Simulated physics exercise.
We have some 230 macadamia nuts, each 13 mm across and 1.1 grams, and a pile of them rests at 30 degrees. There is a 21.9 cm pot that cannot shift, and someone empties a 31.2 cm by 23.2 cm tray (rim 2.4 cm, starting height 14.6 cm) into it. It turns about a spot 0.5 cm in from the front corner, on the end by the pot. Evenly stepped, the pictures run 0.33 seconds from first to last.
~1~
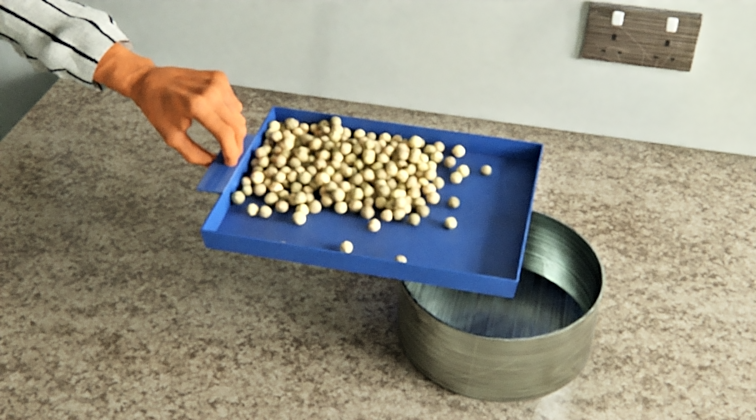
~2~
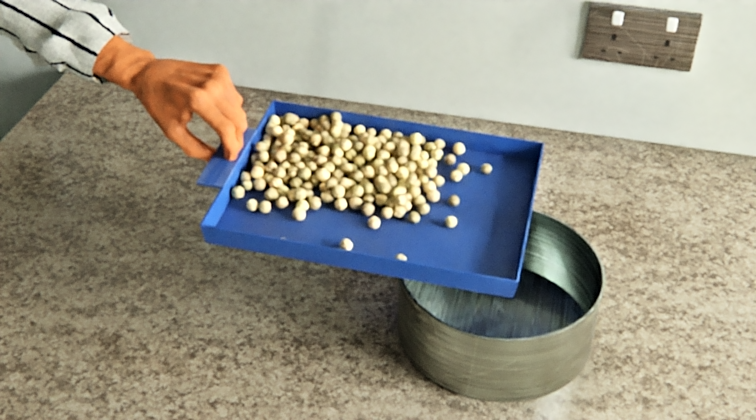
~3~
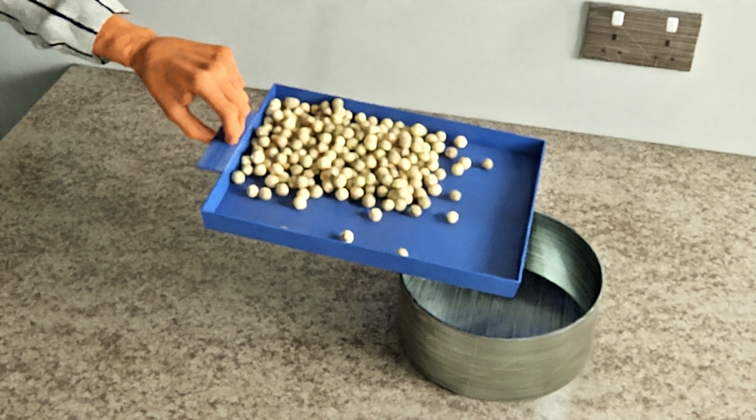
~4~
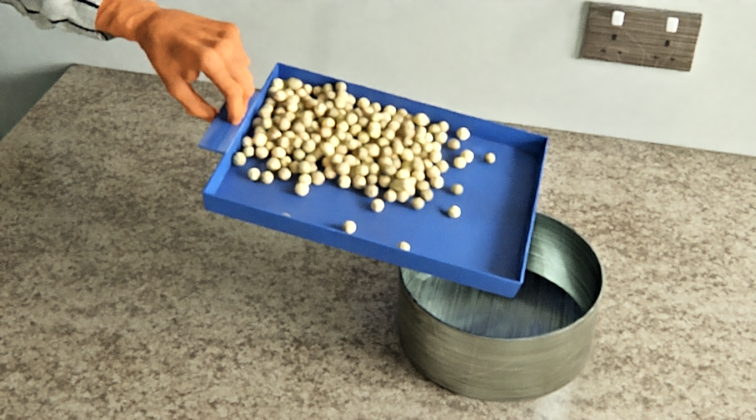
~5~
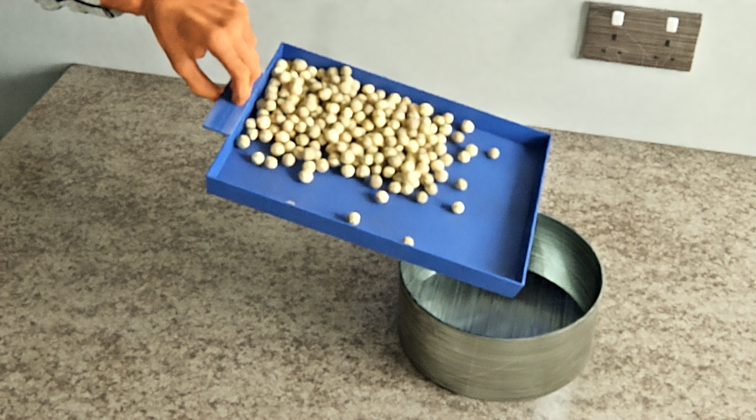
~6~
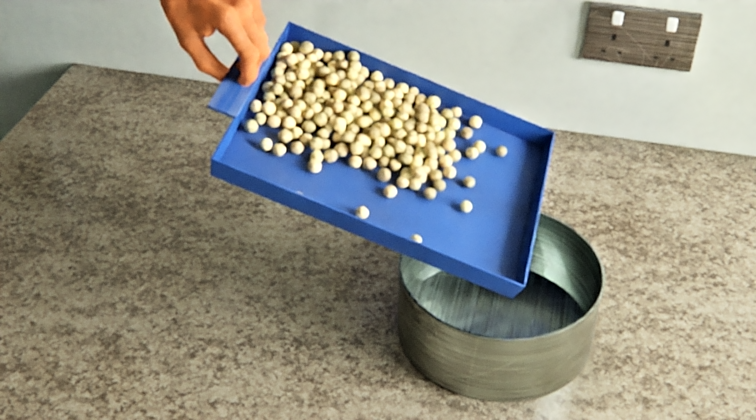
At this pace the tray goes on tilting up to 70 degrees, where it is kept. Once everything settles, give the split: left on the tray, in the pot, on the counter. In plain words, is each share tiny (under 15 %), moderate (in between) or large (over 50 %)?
Tray: Will probably see over half the pieces; pot: Will probably see a small number; counter: Will probably see a middling number.
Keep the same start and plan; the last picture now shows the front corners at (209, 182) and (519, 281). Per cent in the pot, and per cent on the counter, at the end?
In the pot: 5 per cent; on the counter: 5 per cent.
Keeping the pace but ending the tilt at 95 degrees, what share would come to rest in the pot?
Around 20 per cent, then.
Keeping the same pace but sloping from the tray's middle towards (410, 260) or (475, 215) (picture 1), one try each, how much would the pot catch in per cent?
The share comes to roughly 0 in a hundred, then roughly 20 in a hundred.
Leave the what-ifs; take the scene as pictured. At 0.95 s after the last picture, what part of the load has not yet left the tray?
Estimate: About 75 percent.
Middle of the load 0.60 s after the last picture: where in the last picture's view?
Load centre: About (533, 207) px.
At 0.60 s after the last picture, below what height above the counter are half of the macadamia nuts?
The halfway line is at about 20 cm.
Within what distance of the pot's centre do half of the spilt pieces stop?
Roughly 26 centimetres.
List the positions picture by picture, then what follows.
The first picture shows tray tilt 0 degrees, front corners at (204, 228) and (515, 279); middle of the pieces at (343, 168); pot at (501, 266).
The second picture shows tray tilt 1 degrees, front corners at (204, 223) and (515, 279); middle of the pieces at (343, 164).
The third picture shows tray tilt 5 degrees, front corners at (205, 209) and (517, 280), lowest corner right front; middle of the pieces at (344, 153).
The fourth picture shows tray tilt 10 degrees, front corners at (207, 191) and (519, 281), lowest corner right front; middle of the pieces at (346, 139).
The fifth picture shows tray tilt 14 degrees, front corners at (211, 174) and (520, 282), lowest corner right front; middle of the pieces at (359, 133).
The sixth picture shows tray tilt 19 degrees, front corners at (216, 158) and (522, 283), lowest corner right front; middle of the pieces at (366, 122); pot at (501, 266).
Then, 0.36 s after the last picture, tilt 44 degrees; the tray holds 100 %, the pot 0 %.
Then, 0.60 s after the last picture, tilt 61 degrees; the tray holds 80 %, the pot 0 %.
Then, 0.95 s after the last picture, tilt 70 degrees; the tray holds 75 %, the pot 5 %.
In the end, tray 75 %, pot 5 %, counter 20 %.
